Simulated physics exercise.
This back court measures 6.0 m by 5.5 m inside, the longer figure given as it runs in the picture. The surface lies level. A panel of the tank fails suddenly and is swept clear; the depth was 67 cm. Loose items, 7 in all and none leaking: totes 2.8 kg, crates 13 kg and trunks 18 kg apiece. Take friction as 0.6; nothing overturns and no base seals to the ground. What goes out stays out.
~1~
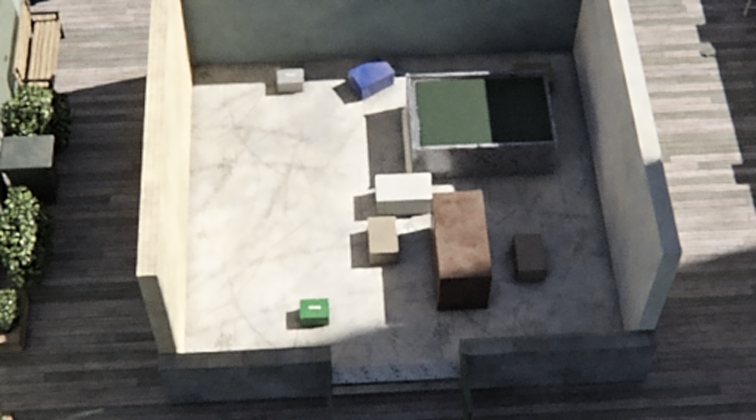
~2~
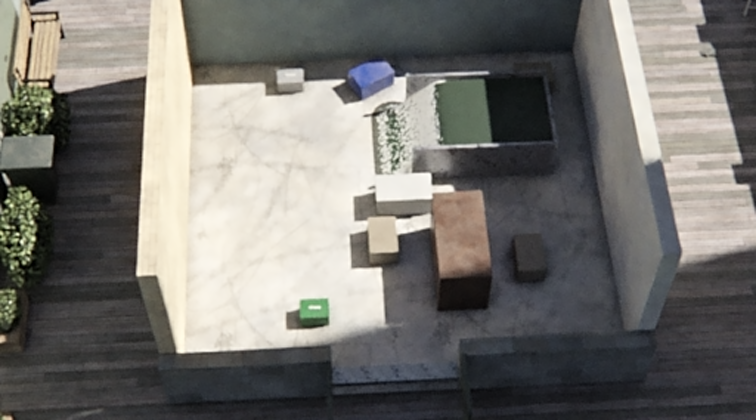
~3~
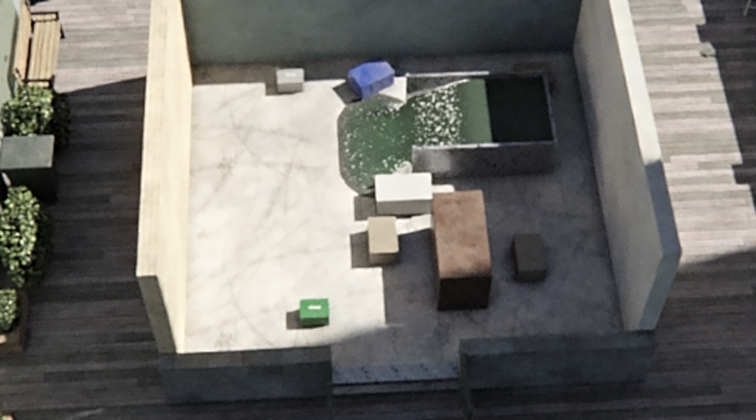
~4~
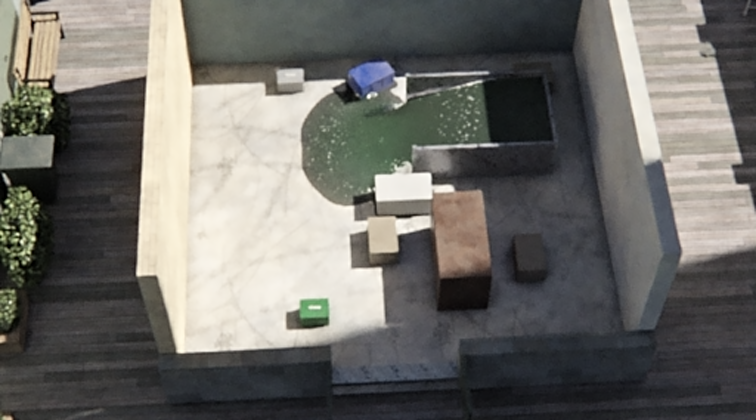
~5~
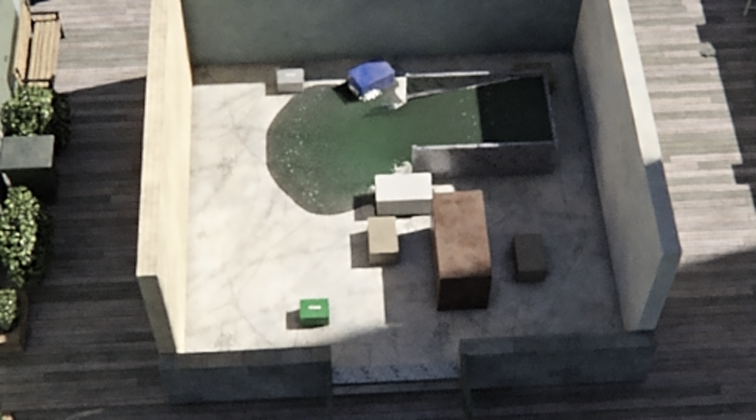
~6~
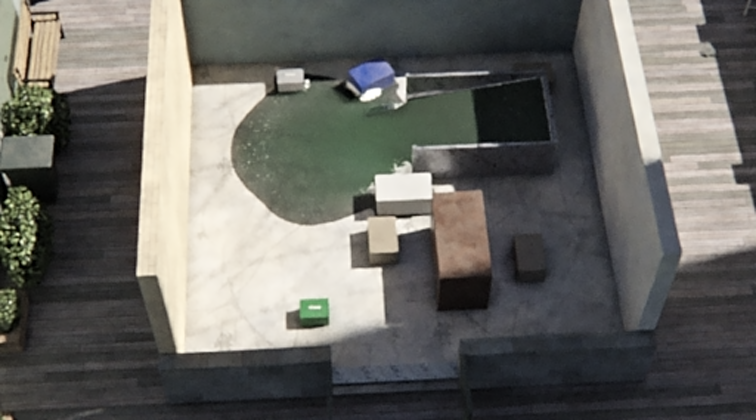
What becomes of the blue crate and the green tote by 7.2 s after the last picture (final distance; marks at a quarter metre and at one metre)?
Blue crate ends far away; green tote gets carried off.
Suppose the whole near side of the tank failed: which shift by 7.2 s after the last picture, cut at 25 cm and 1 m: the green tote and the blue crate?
Then the green tote is nudged along, the blue crate stays put.
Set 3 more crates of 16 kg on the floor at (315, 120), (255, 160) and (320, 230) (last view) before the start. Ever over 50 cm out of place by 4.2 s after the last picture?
In turn: Past it, over, past it.
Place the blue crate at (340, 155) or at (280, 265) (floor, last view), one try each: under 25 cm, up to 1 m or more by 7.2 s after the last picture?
In turn: It ends far away; it travels far.
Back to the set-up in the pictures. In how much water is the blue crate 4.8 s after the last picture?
About 5 cm.
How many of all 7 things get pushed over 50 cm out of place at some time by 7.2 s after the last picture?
That makes 3.
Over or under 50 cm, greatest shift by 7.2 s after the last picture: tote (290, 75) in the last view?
It is over.
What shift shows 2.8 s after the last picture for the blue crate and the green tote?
Roughly 30 and 0 cm by then.
Then, 0.9 s after the last picture the blue crate is near (368, 57), 0.3 m from its start, aground; the green tote is near (315, 308), 0.0 m from its start, aground; 0 of 7 are out; 1 afloat.
Then, 2.8 s after the last picture the blue crate is near (369, 58), 0.3 m from its start, aground; the green tote is near (315, 308), 0.0 m from its start, aground; 0 of 7 are out; 1 afloat.
Then, 4.8 s after the last picture the blue crate is near (457, 63), 1.3 m from its start, aground; the green tote is near (418, 266), 1.6 m from its start, afloat; 0 of 7 are out; 2 afloat.
Then, 7.2 s after the last picture the blue crate is near (534, 47), 2.6 m from its start, afloat; the green tote is near (418, 220), 2.0 m from its start, afloat; 0 of 7 are out; 5 afloat.
